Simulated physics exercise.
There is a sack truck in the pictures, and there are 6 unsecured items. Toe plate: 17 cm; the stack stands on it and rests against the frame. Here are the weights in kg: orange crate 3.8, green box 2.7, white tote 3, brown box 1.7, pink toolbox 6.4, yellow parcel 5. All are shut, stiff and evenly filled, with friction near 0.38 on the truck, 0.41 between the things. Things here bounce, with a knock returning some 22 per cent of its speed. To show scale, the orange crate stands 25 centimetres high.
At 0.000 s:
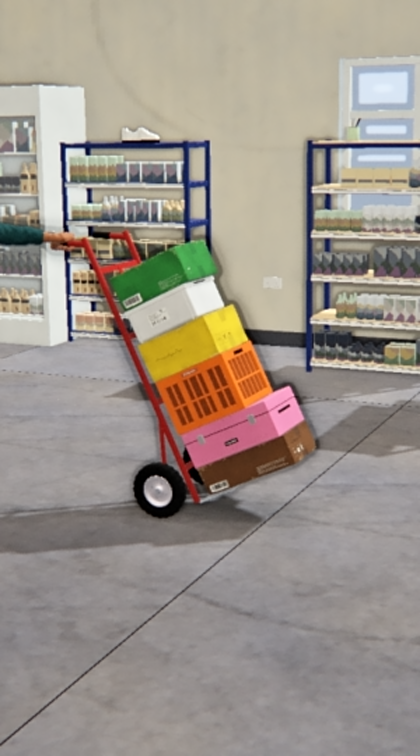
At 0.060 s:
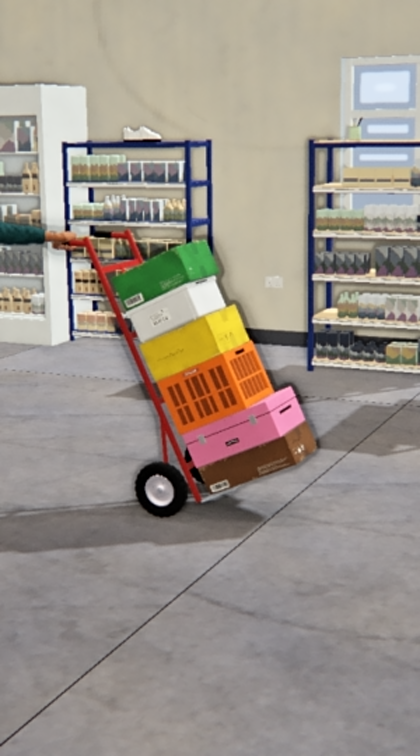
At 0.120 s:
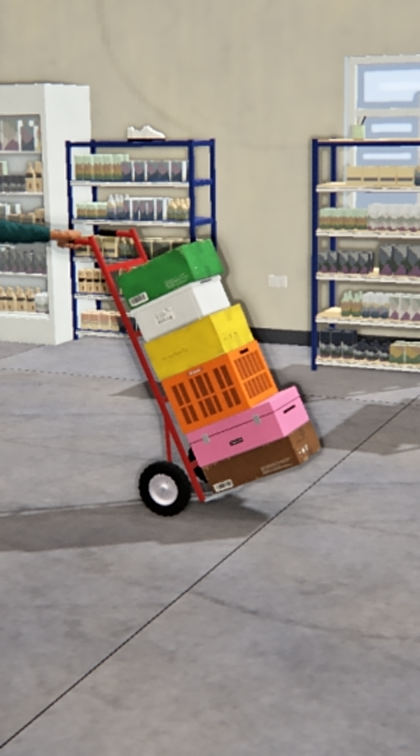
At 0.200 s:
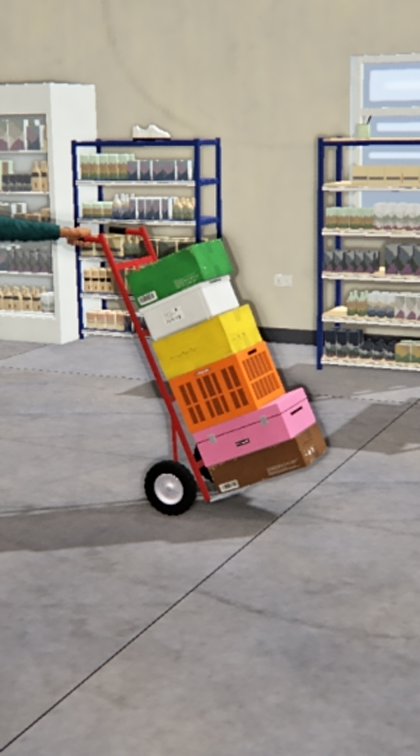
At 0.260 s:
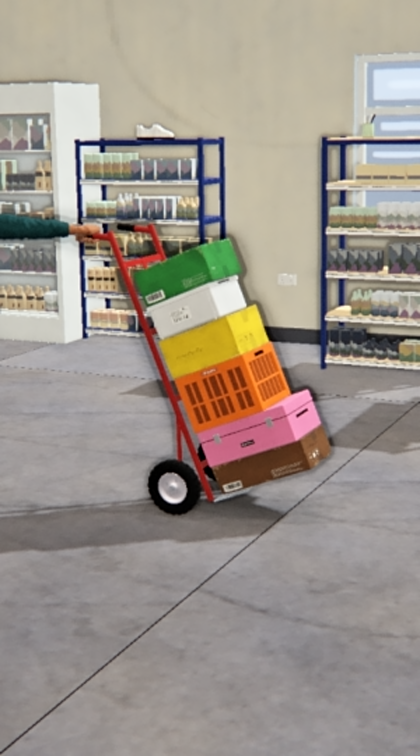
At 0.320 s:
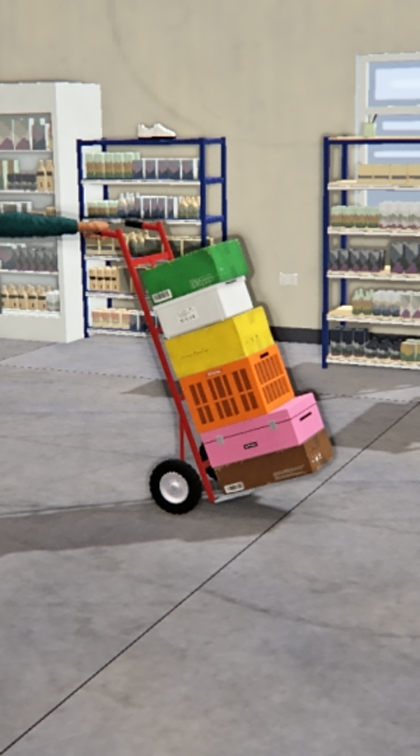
In a storeroom with stocked shelves, a hand at the end of a dark green sleeve holds a red sack truck leaning back under six stacked boxes and crates, then tilts it slightly more upright as the view shifts a little.
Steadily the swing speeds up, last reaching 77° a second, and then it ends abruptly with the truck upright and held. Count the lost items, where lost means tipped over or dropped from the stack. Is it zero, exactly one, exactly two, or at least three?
It is zero.
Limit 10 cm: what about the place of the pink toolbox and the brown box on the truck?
Pink toolbox: Remains in place. Brown box: Remains in place.
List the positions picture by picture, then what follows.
The first picture shows leaning back 25°; orange crate (215, 388); green box (164, 276).
The second picture shows leaning back 25°; pink toolbox (244, 427); yellow parcel (195, 343).
The third picture shows leaning back 25°; white tote (182, 309); brown box (262, 458).
The fourth picture shows leaning back 23°; pink toolbox (254, 427); yellow parcel (208, 342).
The fifth picture shows leaning back 22°; white tote (198, 308); brown box (272, 460).
The sixth picture shows leaning back 20°; orange crate (238, 389); green box (196, 273).
After 0.72 s, truck upright; green box tipped 3° from how it sat near (271, 289); orange crate tipped 3° from how it sat near (269, 412); white tote tipped 3° from how it sat.
After 0.82 s, truck upright; green box tipped 3° from how it sat near (293, 291); orange crate tipped 3° from how it sat near (275, 412); white tote tipped 4° from how it sat.
After 0.92 s, truck upright; green box tipped 3° from how it sat near (308, 293); orange crate tipped 3° from how it sat near (277, 413); white tote tipped 3° from how it sat.
At rest (1.8 s), not toppled but over 10 cm from the start, green box, white tote and yellow parcel; the other 3 in place, give or take 10 cm. Seen from the same camera at the end, orange crate near (278, 413), green box near (319, 294).
